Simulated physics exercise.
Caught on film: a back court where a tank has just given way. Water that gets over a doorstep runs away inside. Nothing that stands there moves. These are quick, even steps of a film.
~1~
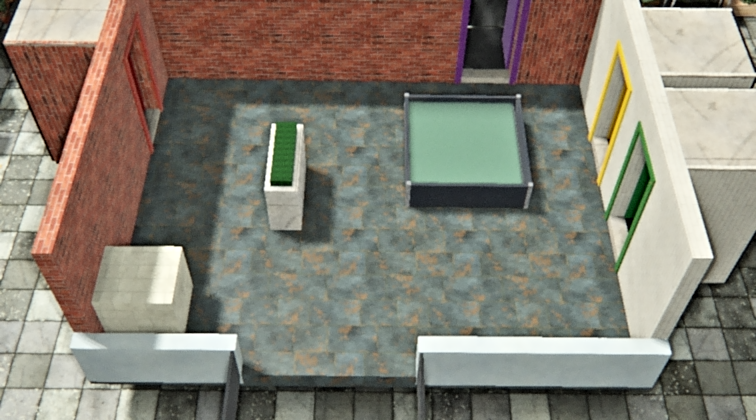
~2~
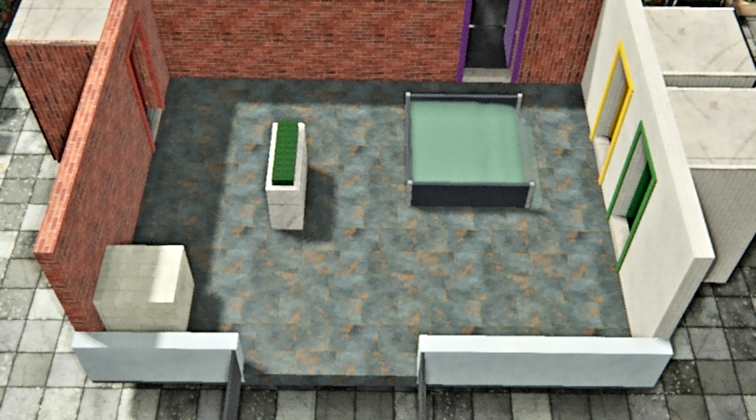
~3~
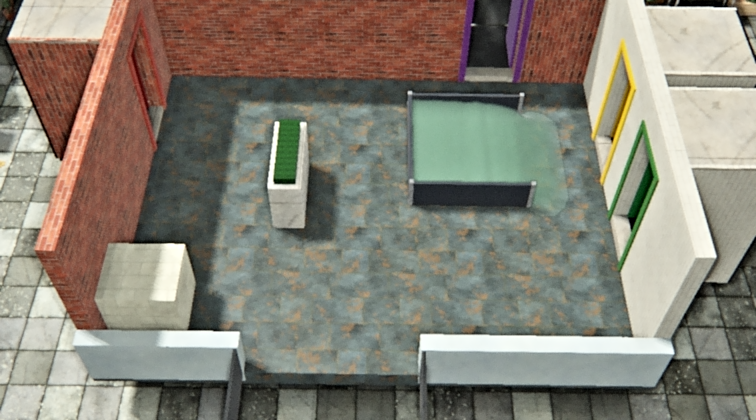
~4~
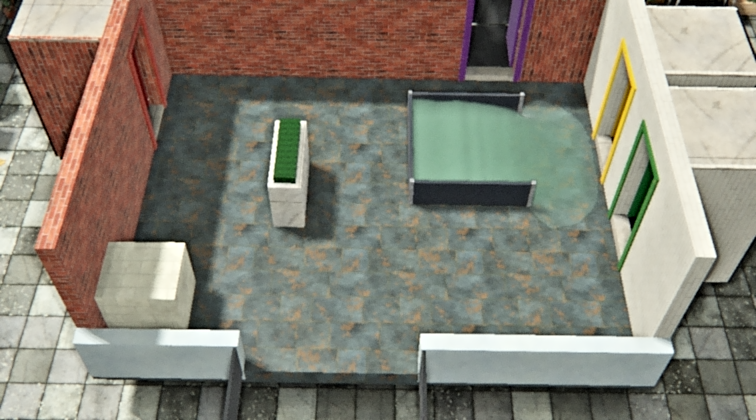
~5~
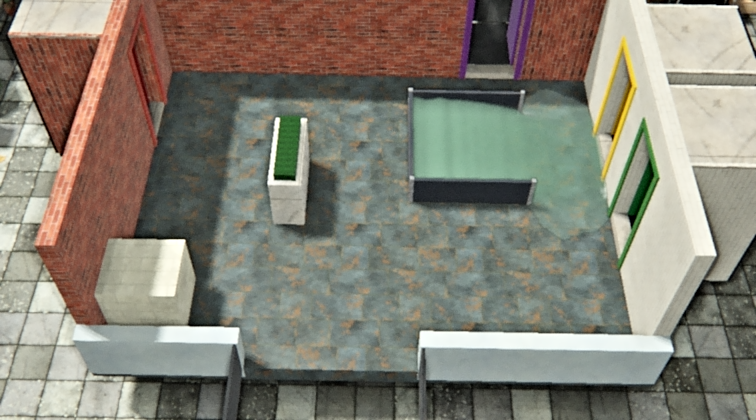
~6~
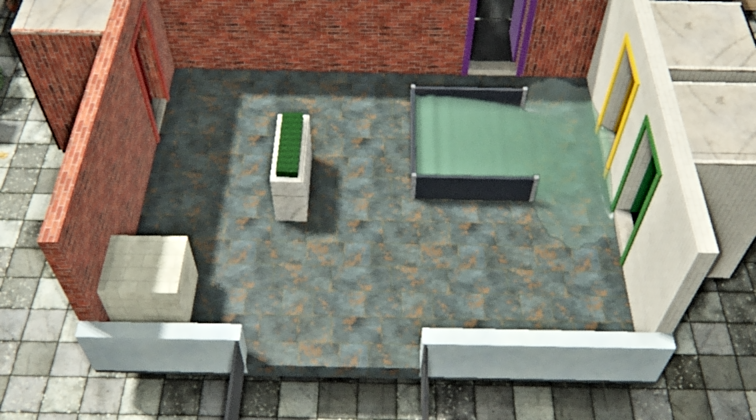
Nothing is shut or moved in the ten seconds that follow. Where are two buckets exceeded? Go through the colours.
The purple door admits no more than that; the yellow door lets in a lot; the green door admits no more than that; the red door admits no more than that.
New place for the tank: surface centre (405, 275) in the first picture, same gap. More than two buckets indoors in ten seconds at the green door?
One by one: The green door floods.
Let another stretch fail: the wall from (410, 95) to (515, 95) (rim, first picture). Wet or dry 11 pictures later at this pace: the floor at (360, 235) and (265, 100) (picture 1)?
In that order: No water, wet.
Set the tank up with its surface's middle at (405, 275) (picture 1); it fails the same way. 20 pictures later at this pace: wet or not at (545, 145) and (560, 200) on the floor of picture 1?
As listed: Wet, awash.
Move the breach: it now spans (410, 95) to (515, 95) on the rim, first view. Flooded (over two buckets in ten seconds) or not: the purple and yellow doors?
The purple door is over, the yellow door holds.
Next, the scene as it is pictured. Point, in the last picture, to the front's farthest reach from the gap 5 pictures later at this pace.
Near (618, 284).
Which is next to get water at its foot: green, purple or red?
First comes the green-painted one.
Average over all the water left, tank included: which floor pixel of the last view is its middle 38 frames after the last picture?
Close to (458, 184).
A moment on, water covers 10 % of the floor; the purple door not reached, the yellow door over two buckets in, the green door wet at the sill, nothing in, the red door not reached.
Next, water covers 20 % of the floor; the purple door wet at the sill, nothing in, the yellow door far over two buckets in, the green door wet at the sill, nothing in, the red door not reached.
Then, water covers 35 % of the floor; the purple door wet at the sill, nothing in, the yellow door far over two buckets in, the green door under two buckets in, the red door not reached.
Later, water covers 65 % of the floor; the purple door wet at the sill, nothing in, the yellow door far over two buckets in, the green door under two buckets in, the red door wet at the sill, nothing in.
In the end, water covers 95 % of the floor; the purple door wet at the sill, nothing in, the yellow door far over two buckets in, the green door under two buckets in, the red door under two buckets in.
